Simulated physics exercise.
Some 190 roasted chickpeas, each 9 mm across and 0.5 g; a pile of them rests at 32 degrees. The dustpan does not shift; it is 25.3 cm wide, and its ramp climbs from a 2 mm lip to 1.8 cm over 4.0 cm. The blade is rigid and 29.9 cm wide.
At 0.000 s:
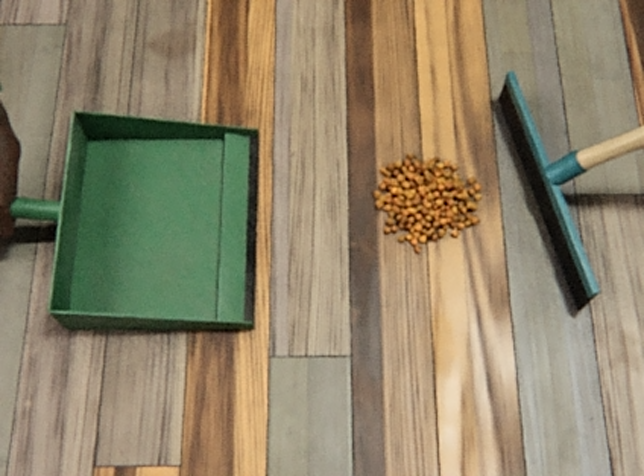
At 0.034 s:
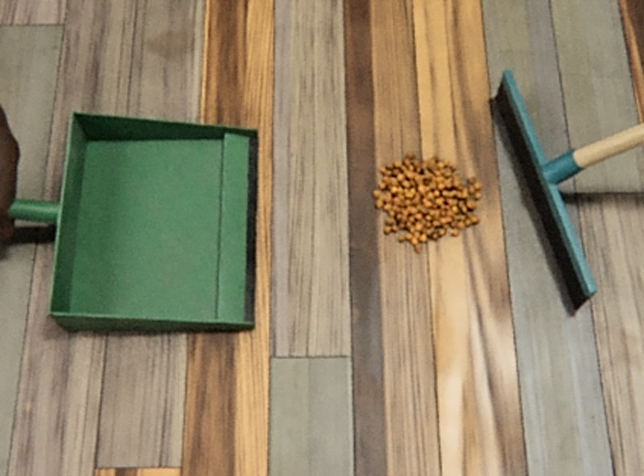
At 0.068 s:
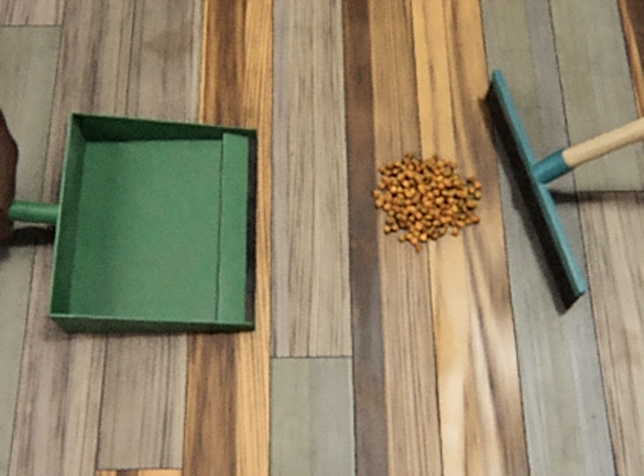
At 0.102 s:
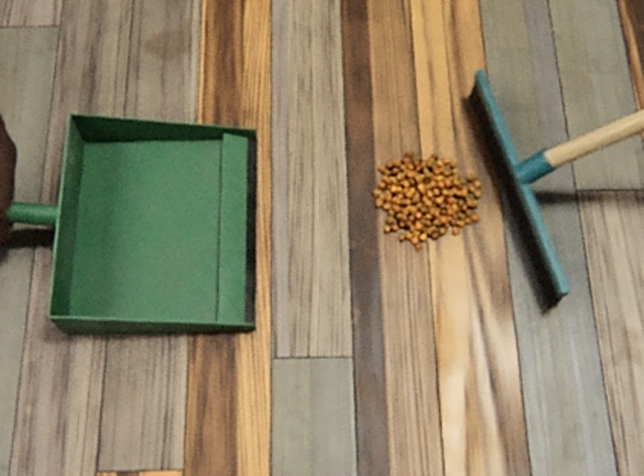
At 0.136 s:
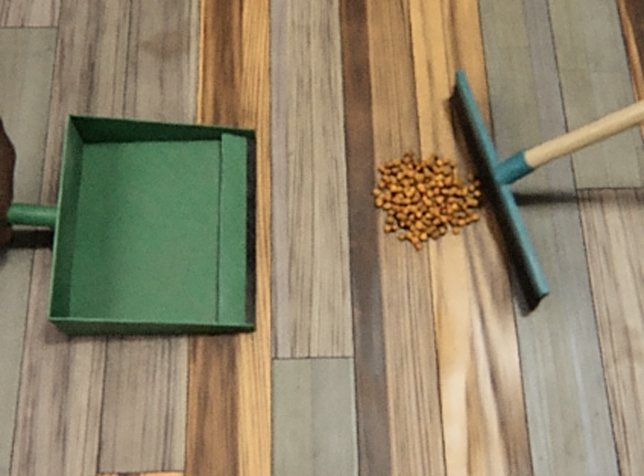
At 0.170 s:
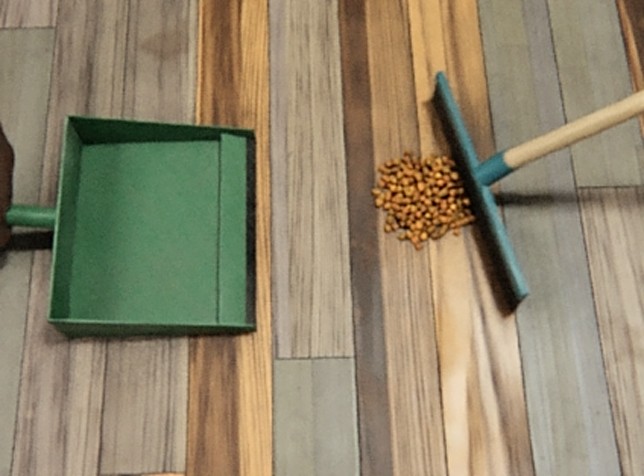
On a floor of mixed brown and grey wooden planks, a teal blade on a wooden handle slides left into the right edge of a small pile of roasted chickpeas, shifting some, while a hand holds a green dustpan still at left.
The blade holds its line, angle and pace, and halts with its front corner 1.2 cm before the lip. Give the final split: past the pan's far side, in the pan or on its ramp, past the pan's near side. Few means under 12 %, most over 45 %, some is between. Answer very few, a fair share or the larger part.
Far side very few, pan a fair share, near side very few.
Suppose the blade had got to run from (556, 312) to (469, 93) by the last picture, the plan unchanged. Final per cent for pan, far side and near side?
Pan 25, far 0, near 15.
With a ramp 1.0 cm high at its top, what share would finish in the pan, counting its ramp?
It would be near 25 per cent.
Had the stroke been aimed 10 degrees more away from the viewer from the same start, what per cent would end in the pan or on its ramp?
It would be near 5 per cent.
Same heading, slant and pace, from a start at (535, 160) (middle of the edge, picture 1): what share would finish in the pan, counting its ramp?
Some 10 per cent.
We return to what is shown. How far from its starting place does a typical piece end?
Roughly 20 cm.
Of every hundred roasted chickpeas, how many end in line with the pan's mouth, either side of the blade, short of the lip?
Some 80 per cent.
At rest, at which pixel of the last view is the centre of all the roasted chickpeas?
At about (264, 222).
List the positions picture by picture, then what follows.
Blade from (593, 293) to (510, 79), moved 0.0 cm, 0 of the pieces shifted so far; middle of the pieces at (424, 196); pan at (151, 230), in the first picture.
Blade from (590, 292) to (506, 78), moved 0.4 cm, 0 of the pieces shifted so far; middle of the pieces at (424, 195), in the second picture.
Blade from (580, 292) to (496, 77), moved 1.6 cm, 0 of the pieces shifted so far; middle of the pieces at (424, 195), in the third picture.
Blade from (563, 292) to (479, 77), moved 3.7 cm, 0 of the pieces shifted so far; middle of the pieces at (424, 194), in the fourth picture.
Blade from (542, 293) to (459, 78), moved 6.1 cm, 0 of the pieces shifted so far; middle of the pieces at (424, 194), in the fifth picture.
Blade from (522, 295) to (440, 79), moved 8.5 cm, 41 of the pieces shifted so far; middle of the pieces at (423, 192); pan at (149, 234). Its pace works out near 0.71 m/s, heading 4 degrees towards the viewer's side, in the sixth picture.
Then, at 0.33 s, middle of the blade 15 cm from the lip; 0 % over the lip, far side 0 %, near side 0 %.
After 0.44 s, middle of the blade 8 cm from the lip; 0 % over the lip, far side 0 %, near side 0 %.
After 0.68 s, middle of the blade 5 cm from the lip; 15 % over the lip, far side 0 %, near side 0 %.
At rest (1.0 s), far side 0 %, pan 15 %, near side 0 %, in front of the lip or behind the blade 80 %.
